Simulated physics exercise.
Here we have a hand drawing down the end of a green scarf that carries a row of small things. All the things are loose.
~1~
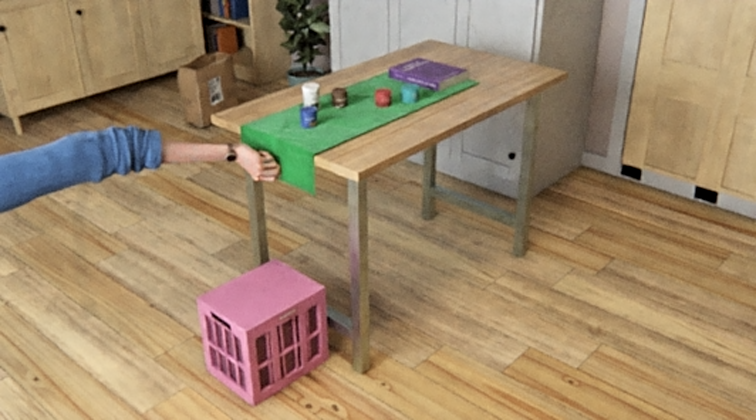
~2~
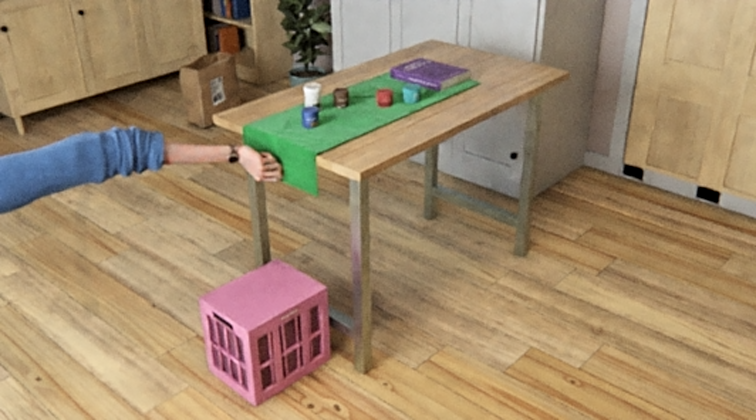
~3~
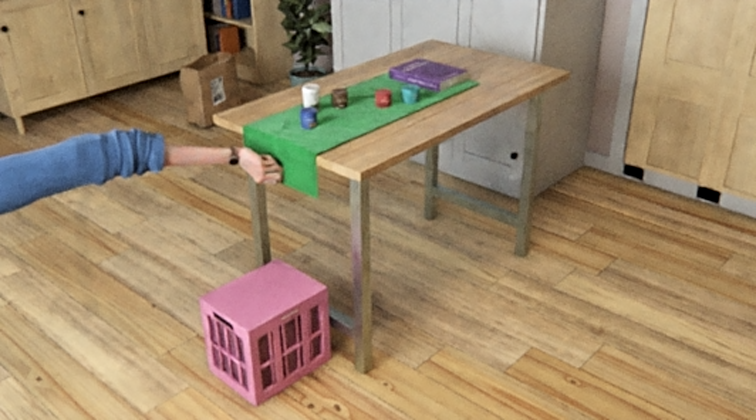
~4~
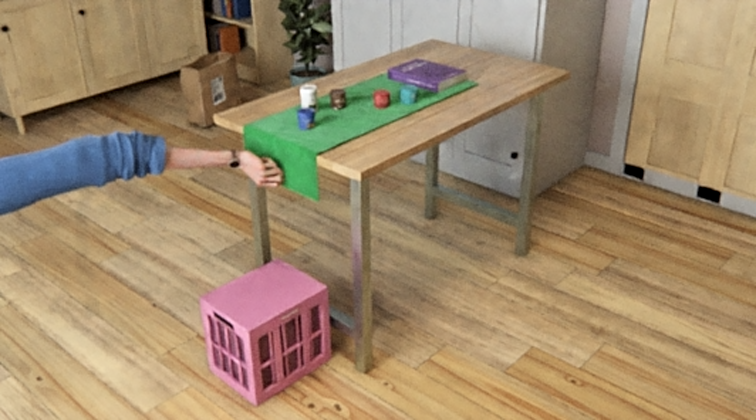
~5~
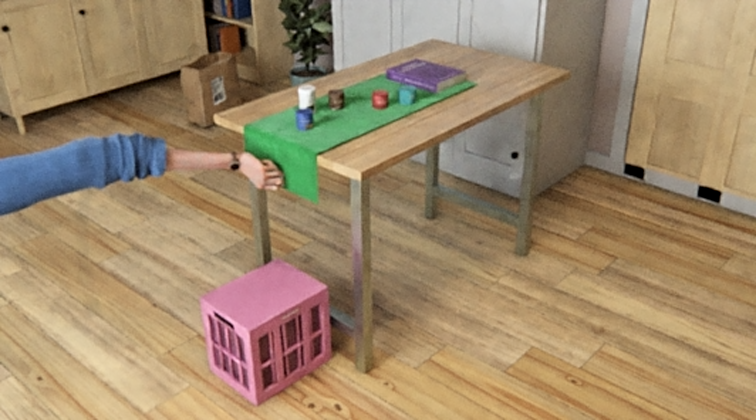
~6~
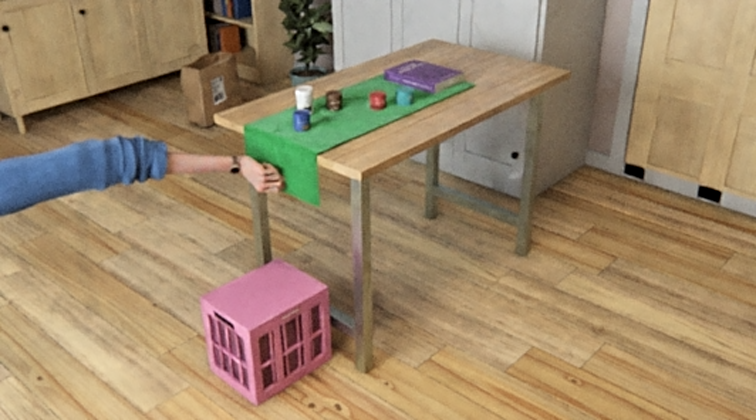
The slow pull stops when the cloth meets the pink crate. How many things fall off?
The answer is three.
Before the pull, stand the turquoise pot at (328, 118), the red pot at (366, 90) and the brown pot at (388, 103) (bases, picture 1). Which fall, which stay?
The turquoise pot falls; the red pot keeps its place on top; the brown pot survives.
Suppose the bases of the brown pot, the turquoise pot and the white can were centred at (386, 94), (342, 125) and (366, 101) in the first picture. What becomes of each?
The brown pot does not fall; the turquoise pot goes over; the white can goes over.
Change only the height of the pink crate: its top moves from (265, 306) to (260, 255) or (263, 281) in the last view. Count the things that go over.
The count: 1 and 2.
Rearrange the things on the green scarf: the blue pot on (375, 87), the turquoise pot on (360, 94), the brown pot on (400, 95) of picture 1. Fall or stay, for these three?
The blue pot stays on, the turquoise pot holds on, the brown pot survives.
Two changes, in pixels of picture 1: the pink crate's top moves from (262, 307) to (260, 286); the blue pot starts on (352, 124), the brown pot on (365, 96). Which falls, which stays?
The blue pot drops off; the brown pot survives.
Soon after, hem near (284, 238); blue pot gone.
After that, hem on the crate; blue pot, white can and brown pot gone.
In the end, hem on the crate; blue pot, white can and brown pot gone. Over the edge go three.
